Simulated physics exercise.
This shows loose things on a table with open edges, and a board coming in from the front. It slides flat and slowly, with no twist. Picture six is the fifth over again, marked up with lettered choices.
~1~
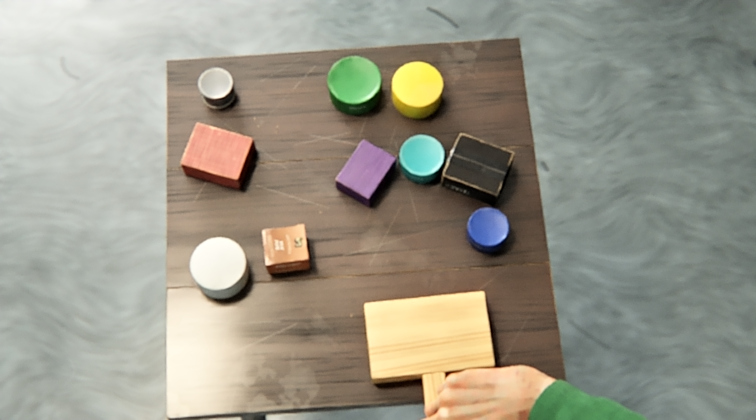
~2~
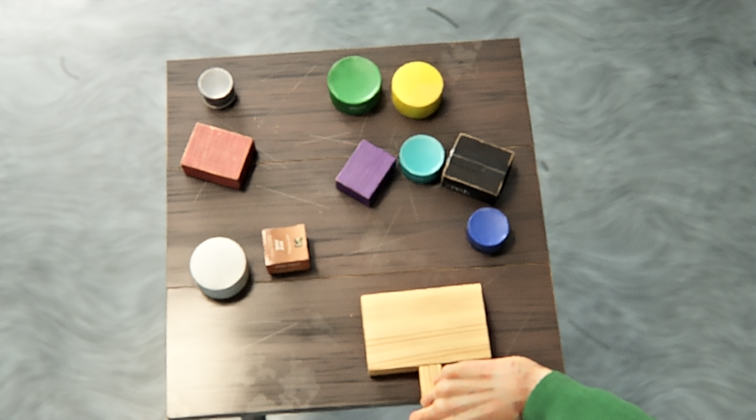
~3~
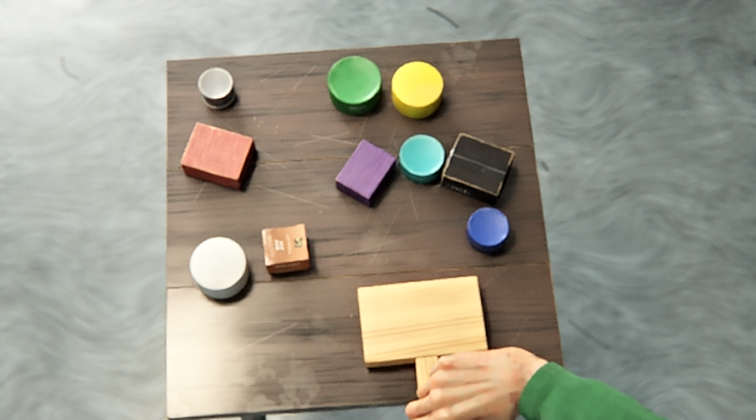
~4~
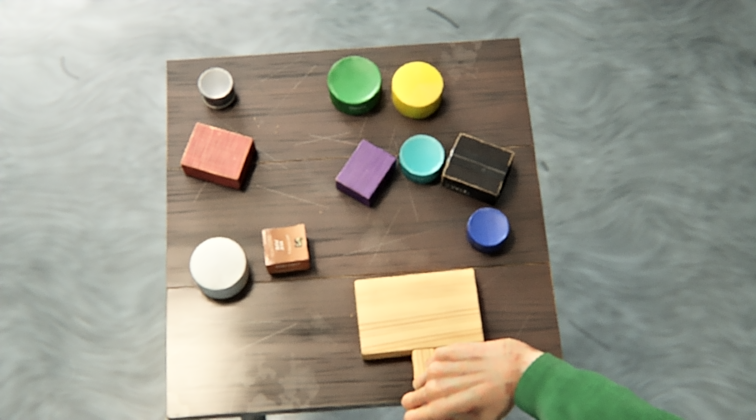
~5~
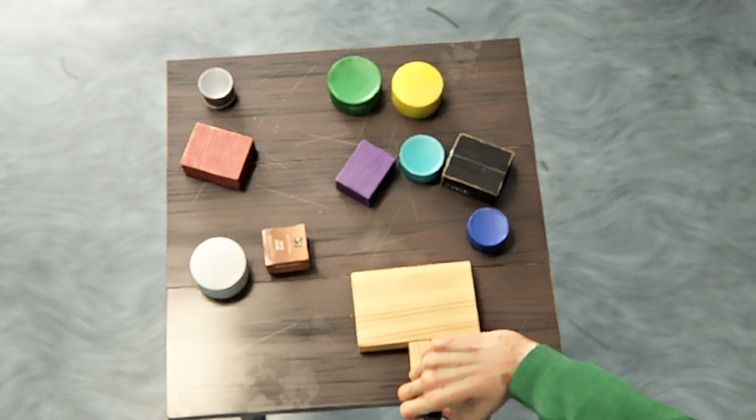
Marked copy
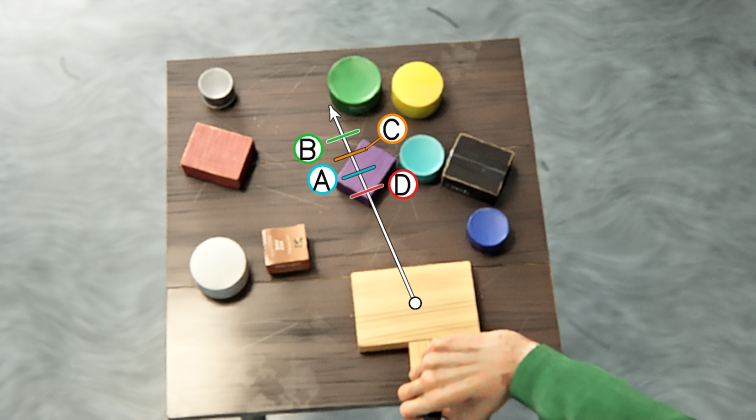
Wooden board held by a green-sleeved hand sliding slowly forward and slightly left across a dark table of colourful tubs and blocks.
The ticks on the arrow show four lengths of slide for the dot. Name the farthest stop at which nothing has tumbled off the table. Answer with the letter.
No farther than B.
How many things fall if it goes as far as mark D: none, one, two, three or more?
The count is none.
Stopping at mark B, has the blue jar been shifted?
By then, no.
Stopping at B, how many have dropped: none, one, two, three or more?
The count is none.
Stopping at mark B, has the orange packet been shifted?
No.
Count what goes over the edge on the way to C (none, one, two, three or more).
The count is none.
On the marked copy, A at (359, 172); B at (343, 136); C at (351, 154); D at (367, 191); the arrow from (415, 303) to (330, 107); the white dot at (415, 303).
Taking B. A third of the way, board (388, 245); grey tin (217, 88); green tub (355, 86).
Two thirds of the way, board (362, 184); yellow tin (417, 83); turquoise tub (416, 126).
When it is over, board (343, 141); green tub (348, 49); yellow tin (423, 56); nothing has fallen.
As for the rest, A is safe but short; C is safe but short; D is safe but short.
